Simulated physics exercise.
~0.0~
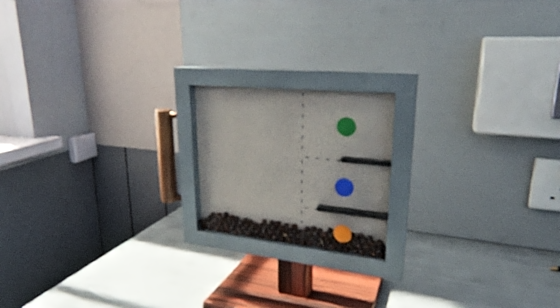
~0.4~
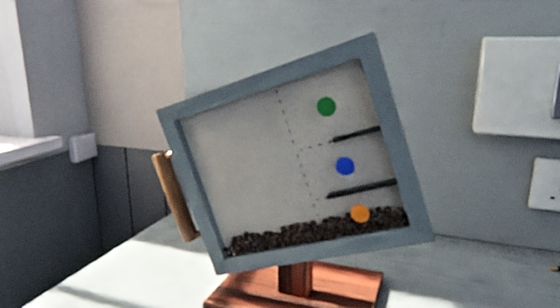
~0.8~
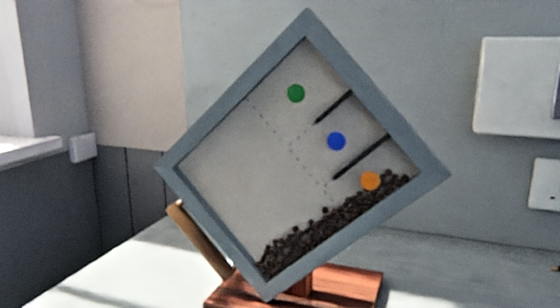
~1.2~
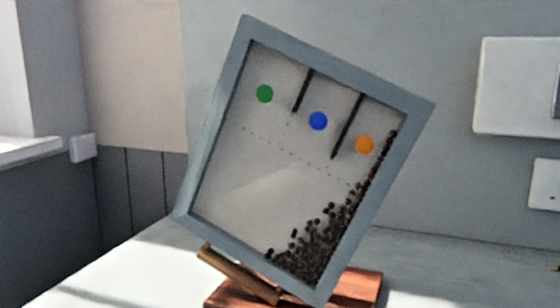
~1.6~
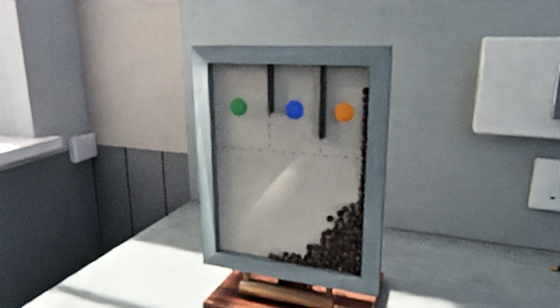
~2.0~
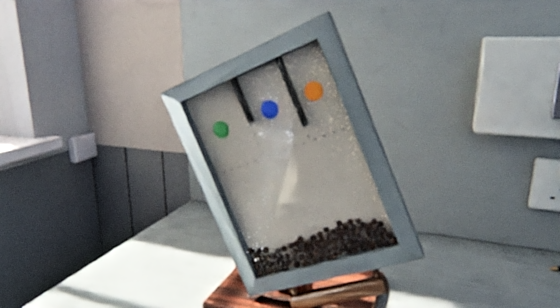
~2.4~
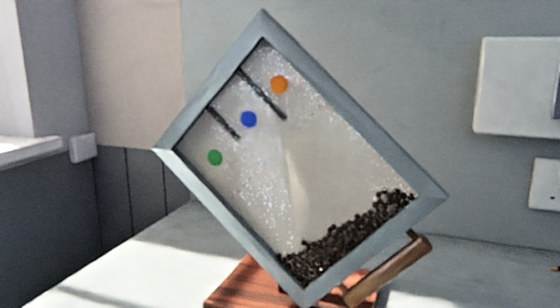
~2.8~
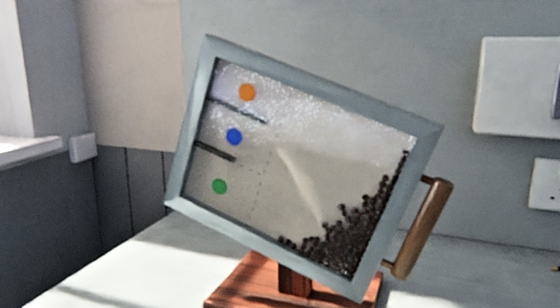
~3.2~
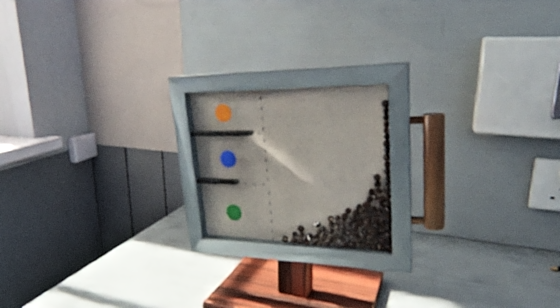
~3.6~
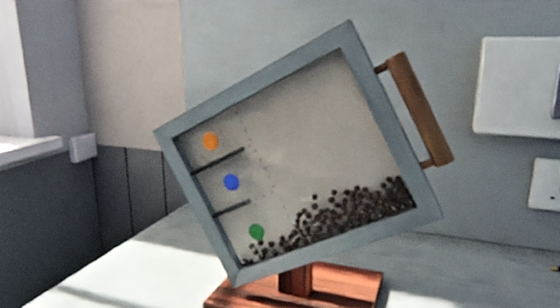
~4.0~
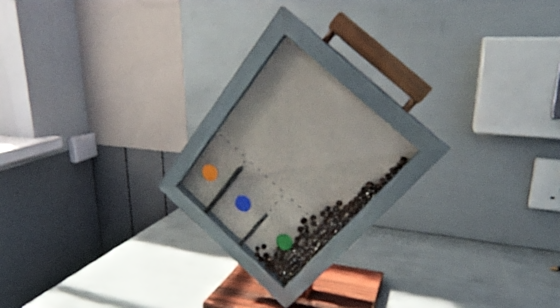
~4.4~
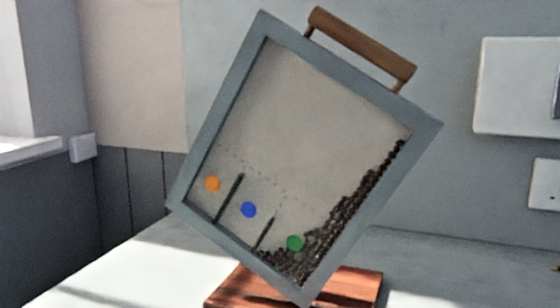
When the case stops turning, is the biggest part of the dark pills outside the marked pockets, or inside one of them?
The biggest part ends up inside a marked pocket, the one with the green dot. The rest lies outside the pockets, along the lower right side of the case.
